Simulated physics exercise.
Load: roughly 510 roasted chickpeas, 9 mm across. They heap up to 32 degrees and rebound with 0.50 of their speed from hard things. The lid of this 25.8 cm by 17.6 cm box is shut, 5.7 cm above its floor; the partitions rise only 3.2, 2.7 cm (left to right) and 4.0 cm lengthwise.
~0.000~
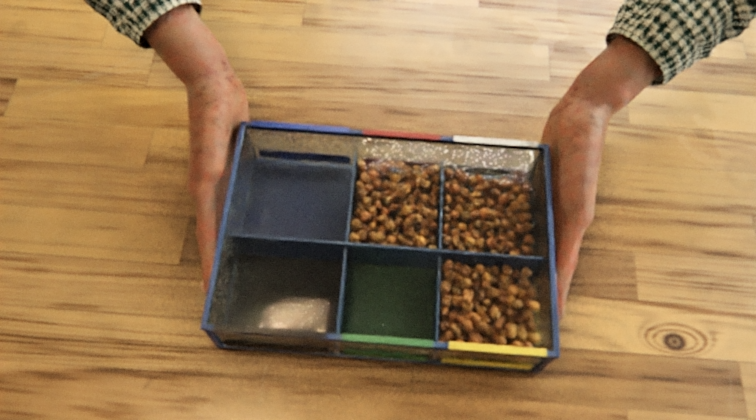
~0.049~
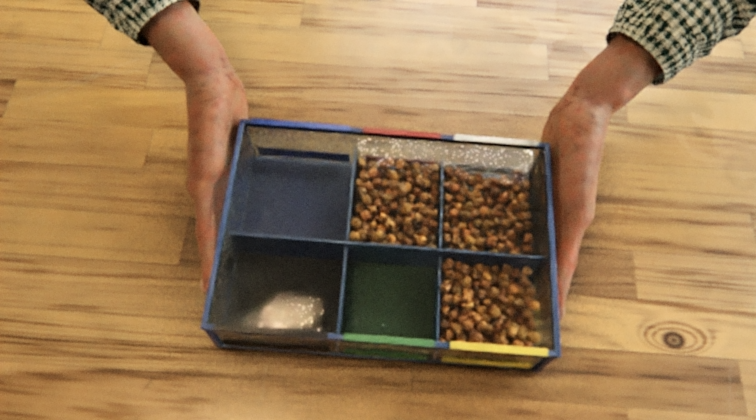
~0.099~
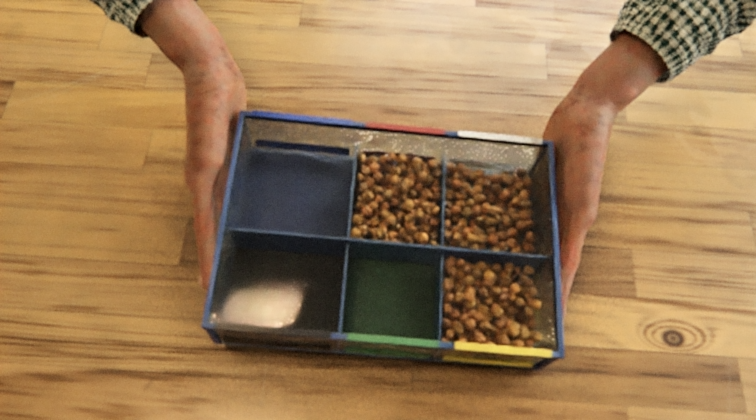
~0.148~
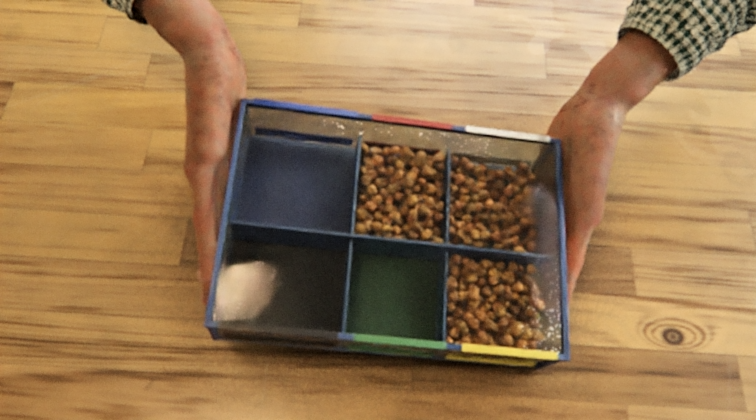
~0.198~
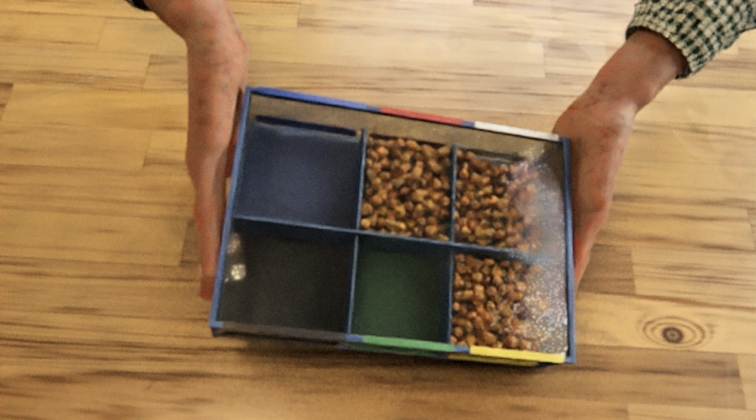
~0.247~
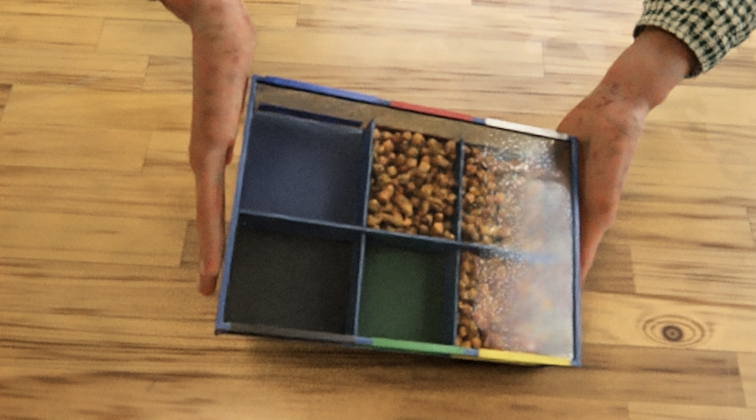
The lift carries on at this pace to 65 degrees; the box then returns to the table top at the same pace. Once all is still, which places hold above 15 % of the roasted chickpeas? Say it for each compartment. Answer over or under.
Red over, blue under, green under, yellow over, white over, black under.
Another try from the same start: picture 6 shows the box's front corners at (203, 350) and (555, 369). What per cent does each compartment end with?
Red 30; blue 0; green 5; yellow 35; white 25; black 0.
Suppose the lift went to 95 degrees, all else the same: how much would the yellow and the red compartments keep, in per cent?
Then: Yellow 45; red 5.
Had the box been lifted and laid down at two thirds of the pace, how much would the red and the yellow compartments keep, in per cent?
Red 30; yellow 35.
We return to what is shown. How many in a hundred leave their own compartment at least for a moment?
About 10 per cent.
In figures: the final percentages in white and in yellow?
White 35; yellow 40.
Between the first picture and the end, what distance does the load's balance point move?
Some 2.5 cm.
After 0.88 s, tilt 64 degrees; red 35 %, yellow 35 %, white 30 %.
After 1.30 s, tilt 27 degrees; red 25 %, yellow 40 %, white 35 %.
After 1.80 s, tilt 0 degrees; red 25 %, yellow 40 %, white 35 %.
In the end, at 2.1 s, red 25 %, blue 0 %, green 0 %, yellow 40 %, white 35 %, black 0 %.
